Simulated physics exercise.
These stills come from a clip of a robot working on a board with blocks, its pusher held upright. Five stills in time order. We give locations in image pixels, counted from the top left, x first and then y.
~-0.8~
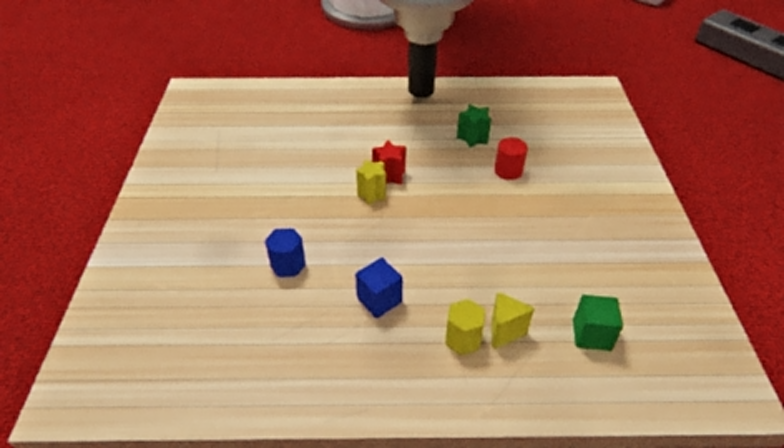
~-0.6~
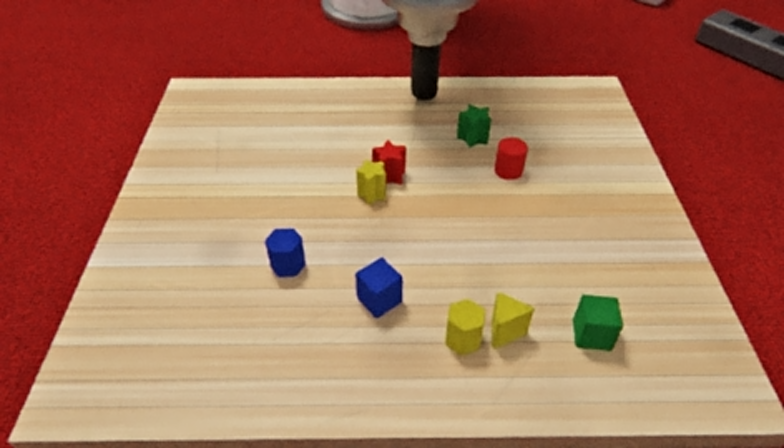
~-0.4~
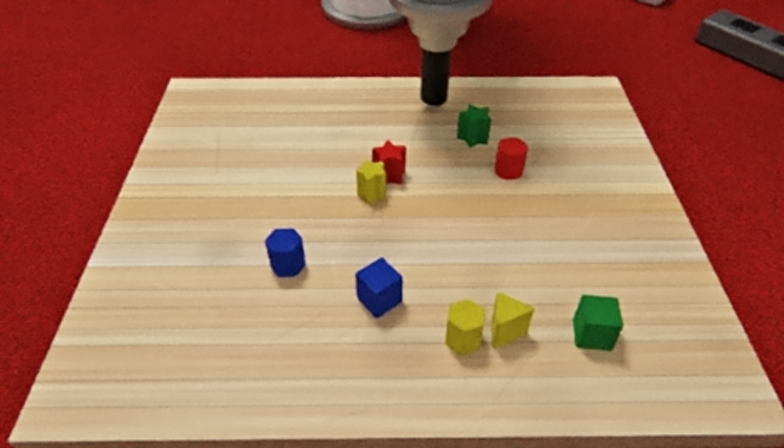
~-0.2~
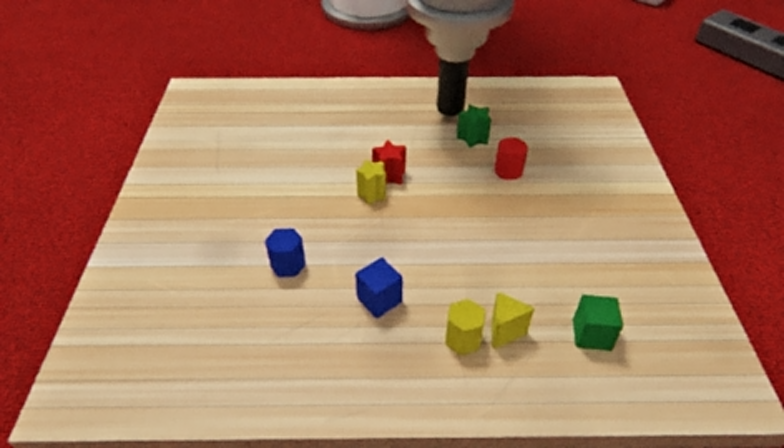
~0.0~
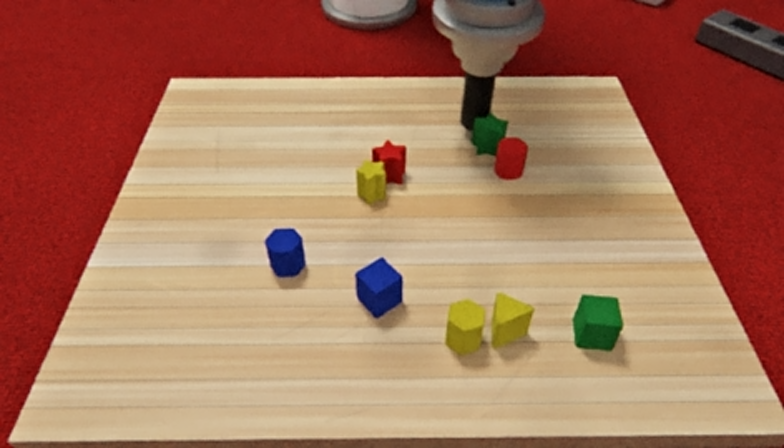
Robot arm with a dark tip moving right across a wooden board and nudging a green star block toward a red cylinder.
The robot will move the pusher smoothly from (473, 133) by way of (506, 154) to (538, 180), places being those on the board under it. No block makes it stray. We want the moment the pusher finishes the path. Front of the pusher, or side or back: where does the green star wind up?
I predict the pusher still has it in front.
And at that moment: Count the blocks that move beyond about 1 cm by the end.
That makes 2 blocks.
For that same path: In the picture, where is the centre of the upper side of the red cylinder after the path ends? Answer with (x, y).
It should be at (547, 189) by then.
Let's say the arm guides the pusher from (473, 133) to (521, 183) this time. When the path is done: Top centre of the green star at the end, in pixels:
It is going to be at (551, 171).
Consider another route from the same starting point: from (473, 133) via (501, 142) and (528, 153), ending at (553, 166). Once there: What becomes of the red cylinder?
The red cylinder will not stay where it is.
What follows on the original path. Halfway along, pusher (508, 145); green star (529, 144); red cylinder (528, 162).
At the end, pusher (540, 170); green star (564, 170); red cylinder (547, 189).
